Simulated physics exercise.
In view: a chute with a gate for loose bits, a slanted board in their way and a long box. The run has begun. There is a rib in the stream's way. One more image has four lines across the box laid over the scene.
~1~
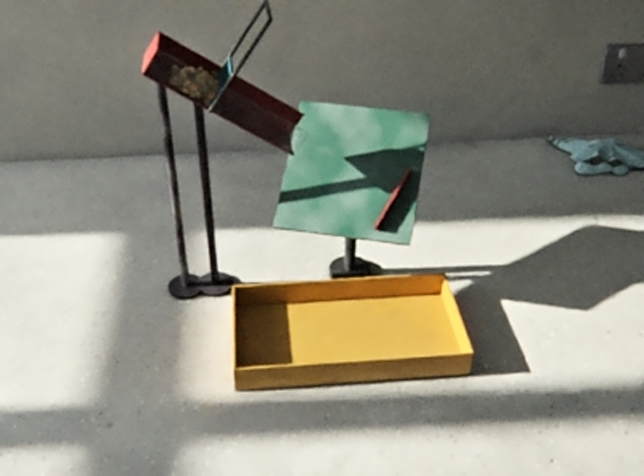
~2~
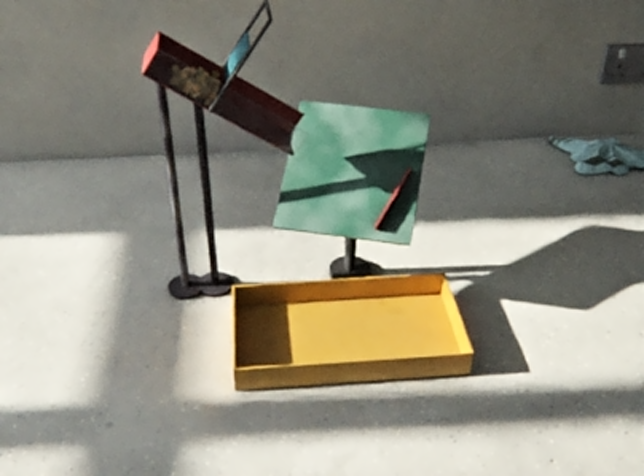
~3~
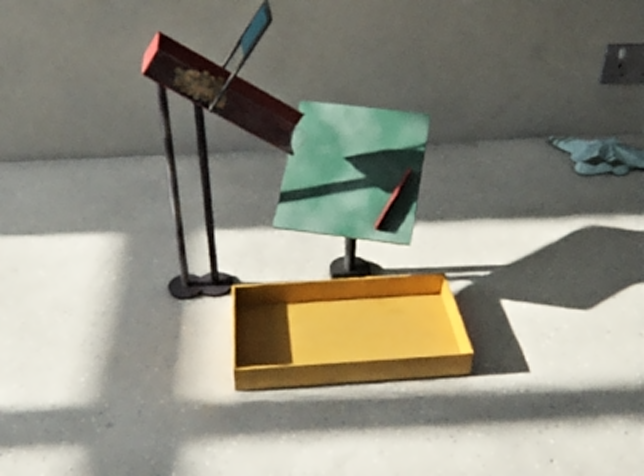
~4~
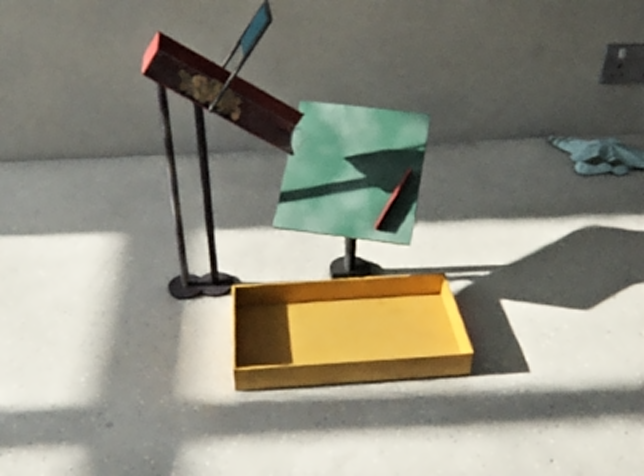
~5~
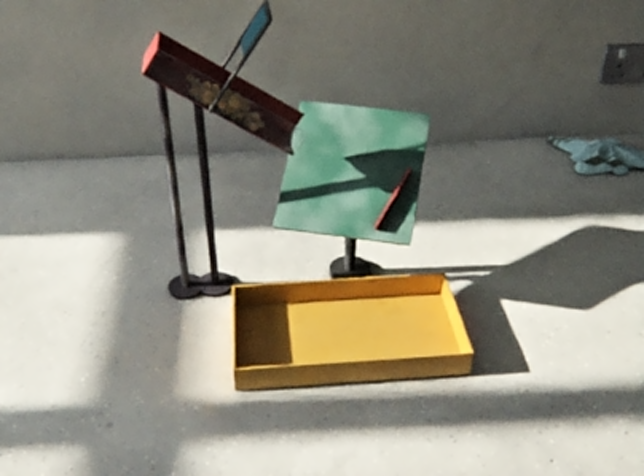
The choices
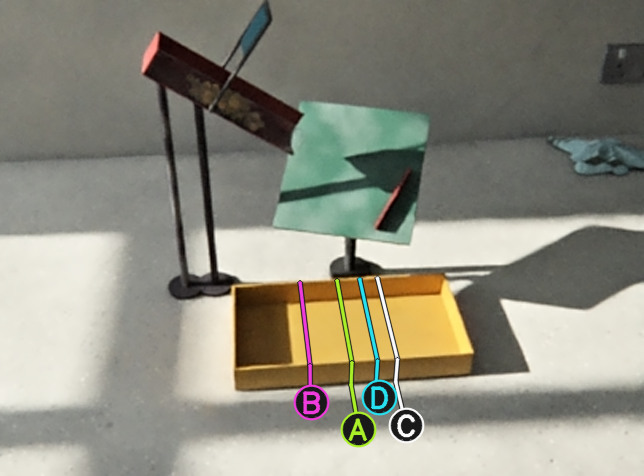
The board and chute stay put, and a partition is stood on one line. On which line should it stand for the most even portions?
Go for A.
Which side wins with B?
More lands on the right.
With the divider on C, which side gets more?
The left side.
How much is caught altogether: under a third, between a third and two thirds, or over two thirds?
It is over two thirds.
On the marked copy, line A crosses the front rim at (351, 361); line B crosses the front rim at (309, 364); line C crosses the front rim at (397, 358); line D crosses the front rim at (377, 359).
With A, of what is caught, roughly a third on the left of the divider, roughly two thirds on the right.
With B, of what is caught, just a few on the left of the divider, almost all on the right.
With C, of what is caught, almost all on the left of the divider, about a tenth on the right.
With D, of what is caught, the larger part on the left of the divider, about a tenth on the right.
